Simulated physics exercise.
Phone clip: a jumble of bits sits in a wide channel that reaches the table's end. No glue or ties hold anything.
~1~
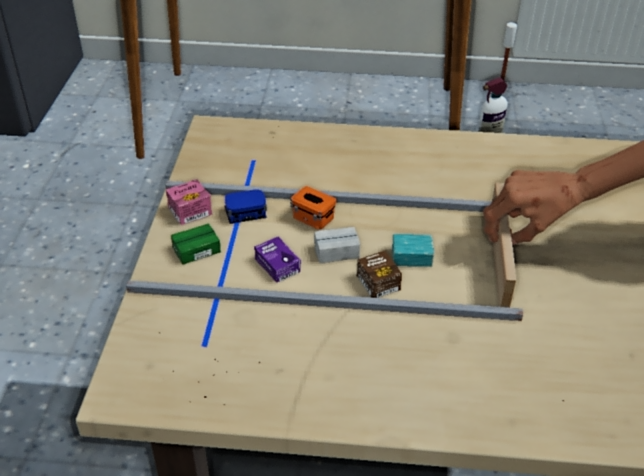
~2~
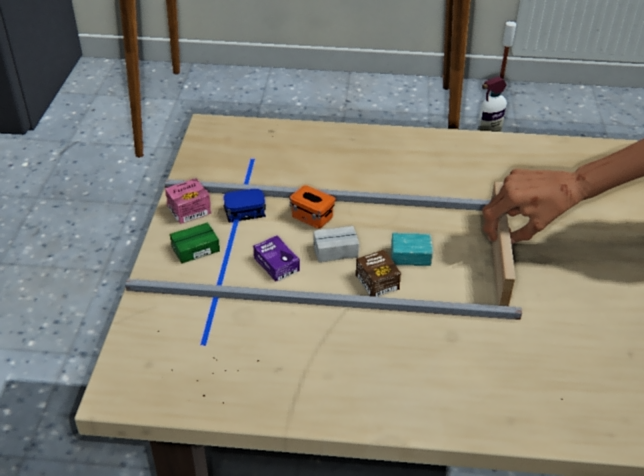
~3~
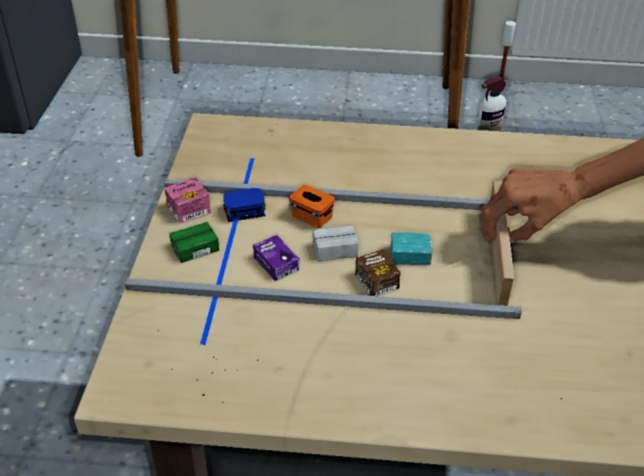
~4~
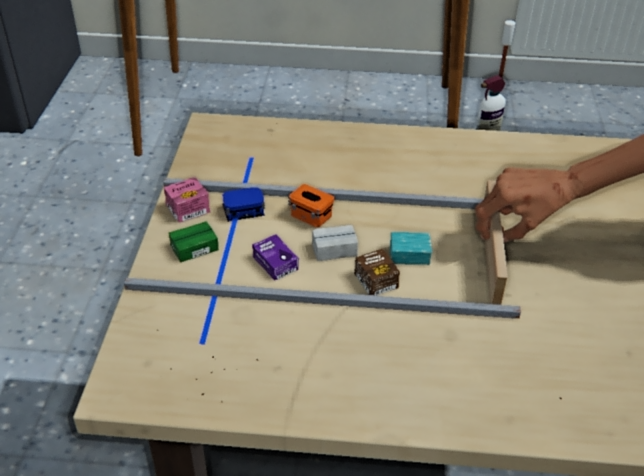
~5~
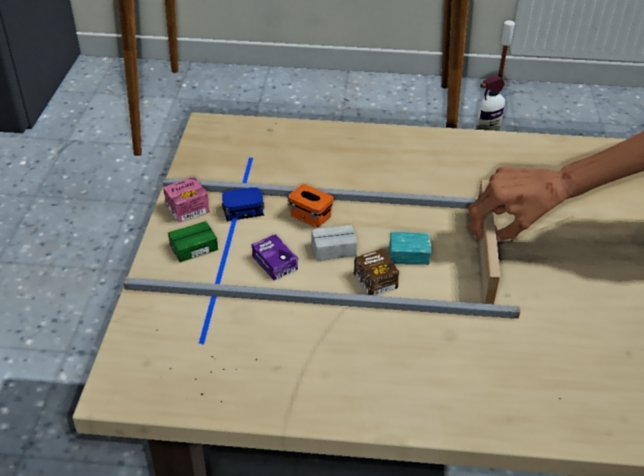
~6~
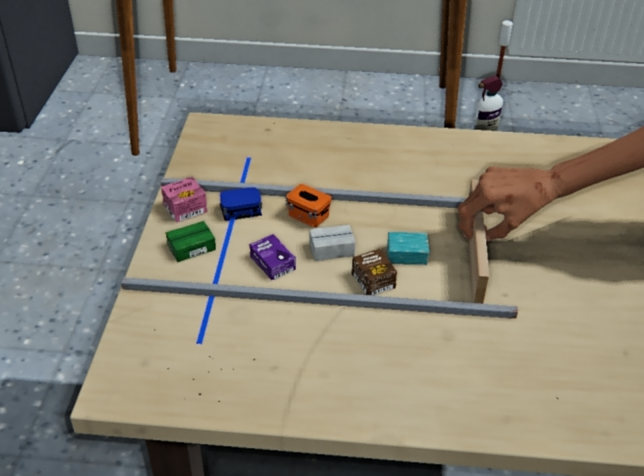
On a pale wooden table above a speckled blue-grey floor, seen from above at an angle, two grey rails form a wide channel crossed by blue tape. Pink, blue and orange boxes sit along the back, with green, purple, white, brown and turquoise ones nearer. A hand at right slides an upright board slightly left, while the boxes stay put and the view drifts very faintly.
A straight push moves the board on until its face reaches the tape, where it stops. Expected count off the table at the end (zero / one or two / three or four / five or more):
Missing: Below three, above nil.
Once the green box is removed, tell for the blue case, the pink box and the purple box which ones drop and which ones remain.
Well, the blue case is still there, the pink box winds up down, and the purple box is still there.
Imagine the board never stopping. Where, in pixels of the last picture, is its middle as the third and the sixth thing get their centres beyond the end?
Near (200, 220) first, near (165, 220) second.
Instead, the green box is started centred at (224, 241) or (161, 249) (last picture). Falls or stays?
Place by place, it goes off; goes off.
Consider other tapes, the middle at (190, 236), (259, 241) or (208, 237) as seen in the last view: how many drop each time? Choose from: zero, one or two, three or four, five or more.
Five or over; no fall at all; one or two.
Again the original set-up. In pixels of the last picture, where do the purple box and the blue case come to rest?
The purple box at (166, 259), the blue case at (178, 202).
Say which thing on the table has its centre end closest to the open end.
The green box.
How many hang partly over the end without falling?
Tally: 1.
A little later, none off yet; pink box at rest near (184, 200); green box at rest near (191, 241); blue case at rest near (241, 204).
Next, none off yet; pink box moving near (176, 198); green box shifted a little near (170, 243); blue case shifted a little near (220, 203).
When it is over, the number that fall off is one or two; down, pink box.
